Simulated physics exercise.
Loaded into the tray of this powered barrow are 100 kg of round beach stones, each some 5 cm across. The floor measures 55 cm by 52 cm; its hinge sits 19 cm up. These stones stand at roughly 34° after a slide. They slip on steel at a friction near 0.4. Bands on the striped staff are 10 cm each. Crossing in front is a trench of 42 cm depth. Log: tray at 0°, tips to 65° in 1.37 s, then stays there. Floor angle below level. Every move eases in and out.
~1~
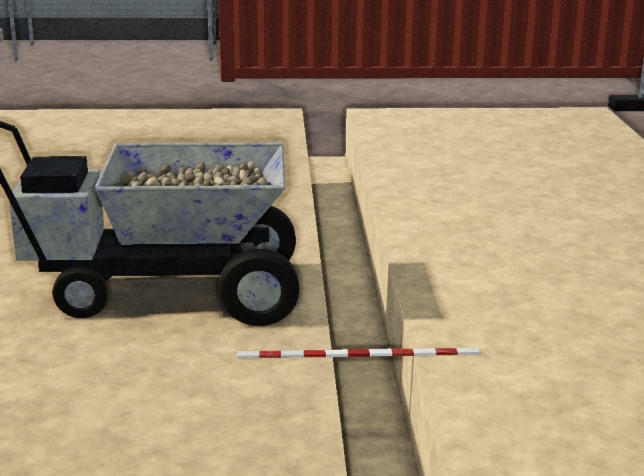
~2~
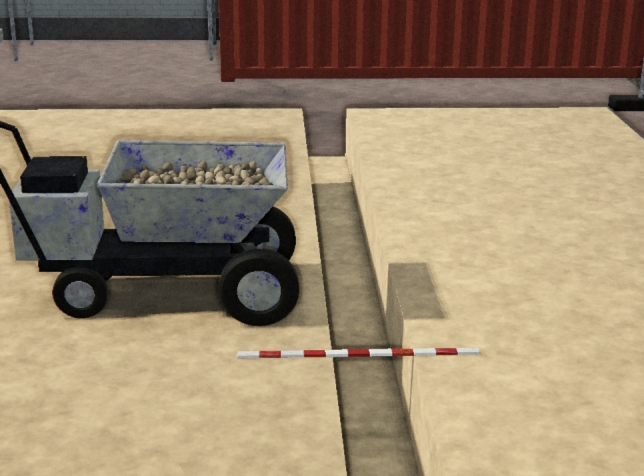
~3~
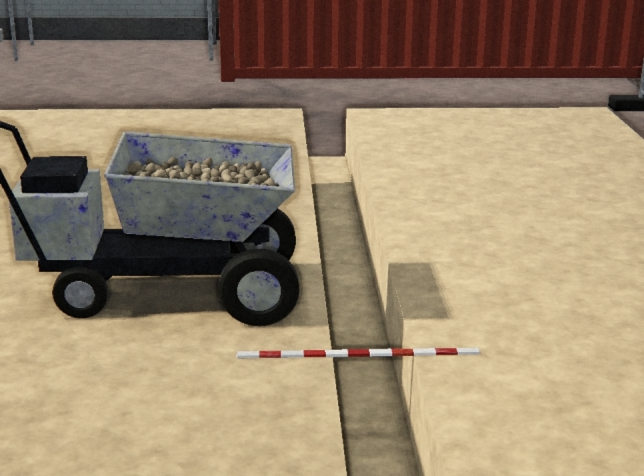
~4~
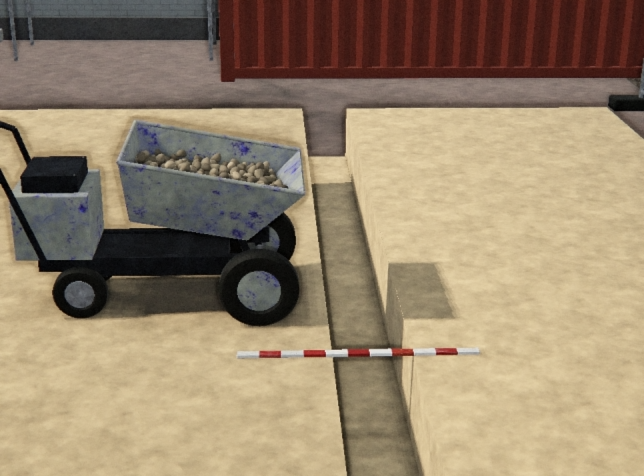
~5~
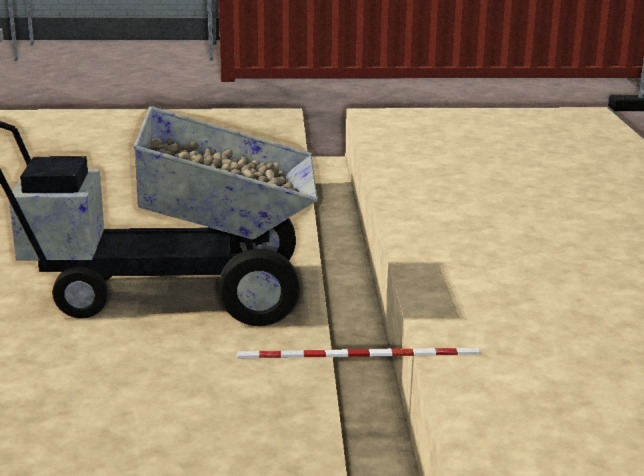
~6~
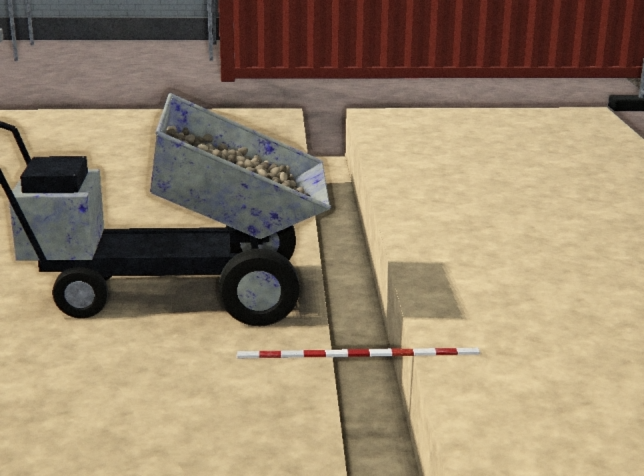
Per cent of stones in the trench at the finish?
About 57 %.
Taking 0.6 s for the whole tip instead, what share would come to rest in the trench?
In that case some 35 per cent.
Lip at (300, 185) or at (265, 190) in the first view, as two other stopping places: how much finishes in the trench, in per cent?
It comes to about 40 and 80 in a hundred.
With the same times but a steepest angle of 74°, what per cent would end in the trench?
About 45 per cent would end up in the trench.
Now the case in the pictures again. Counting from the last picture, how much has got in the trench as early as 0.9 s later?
About 15%.
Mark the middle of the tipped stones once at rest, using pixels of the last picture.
Resting centre: About (390, 349).
Then, 0.4 s after the last picture the floor is at 55°, 100 % in the tray; the foremost stones are at (351, 226).
Then, 0.9 s after the last picture the floor is at 65°, 69 % in the tray, 14 % in the trench, 17 % past the trench; the foremost stones are at (440, 291).
Then, 1.2 s after the last picture the floor is at 65°, 34 % in the tray, 23 % in the trench, 43 % past the trench; the foremost stones are at (525, 292).
Then, 3.2 s after the last picture the floor is at 65°, 0 % in the tray, 57 % in the trench, 43 % past the trench; the foremost stones are at (594, 298).
